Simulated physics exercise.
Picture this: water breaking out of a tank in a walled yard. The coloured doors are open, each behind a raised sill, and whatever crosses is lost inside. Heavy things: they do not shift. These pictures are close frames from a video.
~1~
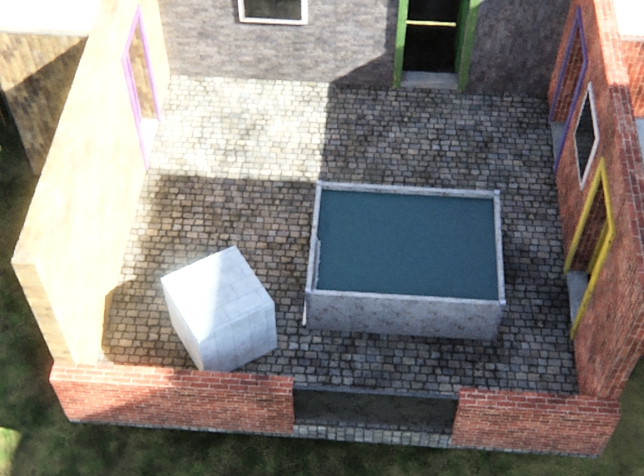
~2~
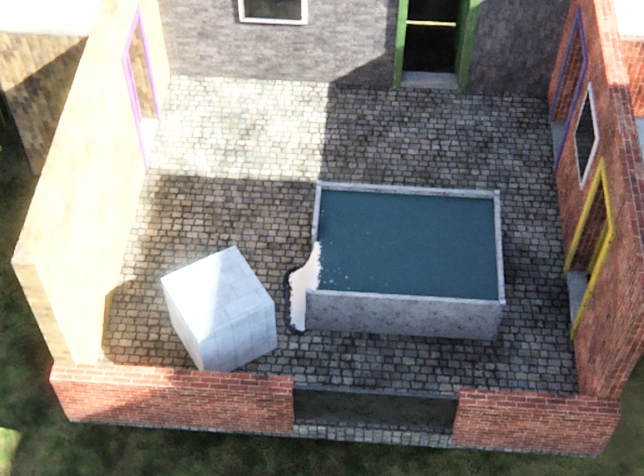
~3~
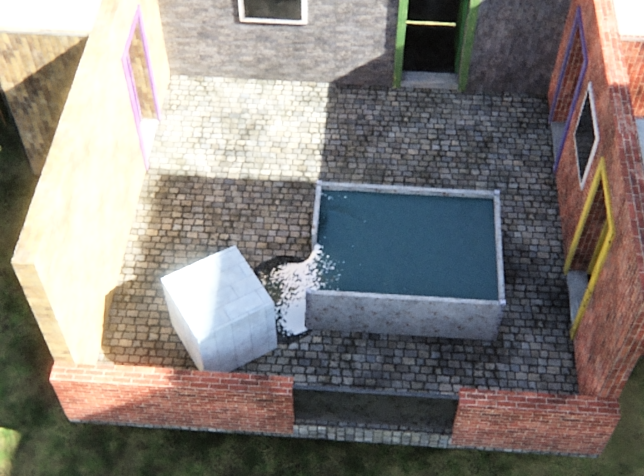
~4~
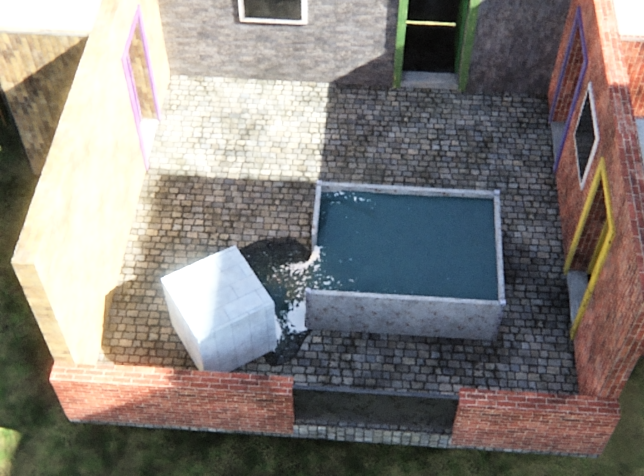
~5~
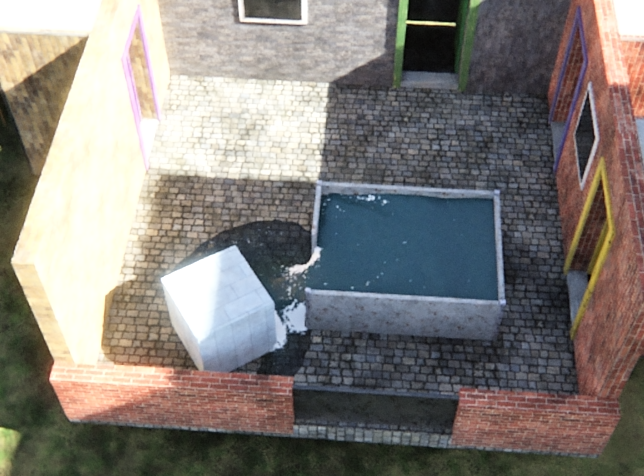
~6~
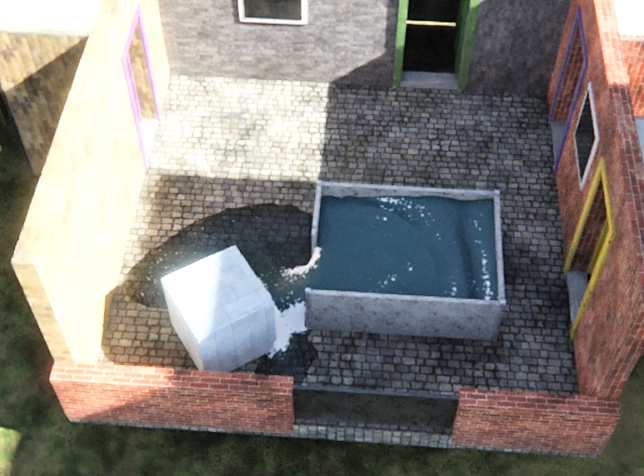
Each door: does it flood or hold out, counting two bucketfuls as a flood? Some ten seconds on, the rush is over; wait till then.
Purple door floods, green door holds out, blue door floods, yellow door holds out.
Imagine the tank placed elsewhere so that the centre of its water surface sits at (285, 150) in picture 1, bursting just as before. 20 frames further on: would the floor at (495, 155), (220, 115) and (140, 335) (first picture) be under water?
Spared, hit, hit.
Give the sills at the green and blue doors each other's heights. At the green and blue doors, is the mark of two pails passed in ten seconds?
After the swap, the green door falls short while the blue door falls short.
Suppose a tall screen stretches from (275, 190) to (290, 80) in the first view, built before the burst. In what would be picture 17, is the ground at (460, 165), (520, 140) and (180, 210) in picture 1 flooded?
Taking the points in turn, they are high and dry, high and dry and inundated.
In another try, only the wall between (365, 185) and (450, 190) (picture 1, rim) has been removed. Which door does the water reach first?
The door marked green is first in line.
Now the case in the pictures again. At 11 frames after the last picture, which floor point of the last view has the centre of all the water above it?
The balance point is around (335, 269).
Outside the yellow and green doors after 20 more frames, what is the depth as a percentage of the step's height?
Readings, in sequence: 50 percent and 0 percent.
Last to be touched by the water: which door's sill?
The door marked blue.
A moment on, water covers 25 % of the floor; the purple door not reached, the green door not reached, the blue door not reached, the yellow door not reached.
Next, water covers 45 % of the floor; the purple door under two buckets in, the green door not reached, the blue door not reached, the yellow door not reached.
Then, water covers 60 % of the floor; the purple door over two buckets in, the green door not reached, the blue door not reached, the yellow door wet at the sill, nothing in.
Later, water covers 95 % of the floor; the purple door far over two buckets in, the green door wet at the sill, nothing in, the blue door under two buckets in, the yellow door wet at the sill, nothing in.
In the end, water covers 100 % of the floor; the purple door far over two buckets in, the green door wet at the sill, nothing in, the blue door far over two buckets in, the yellow door wet at the sill, nothing in.
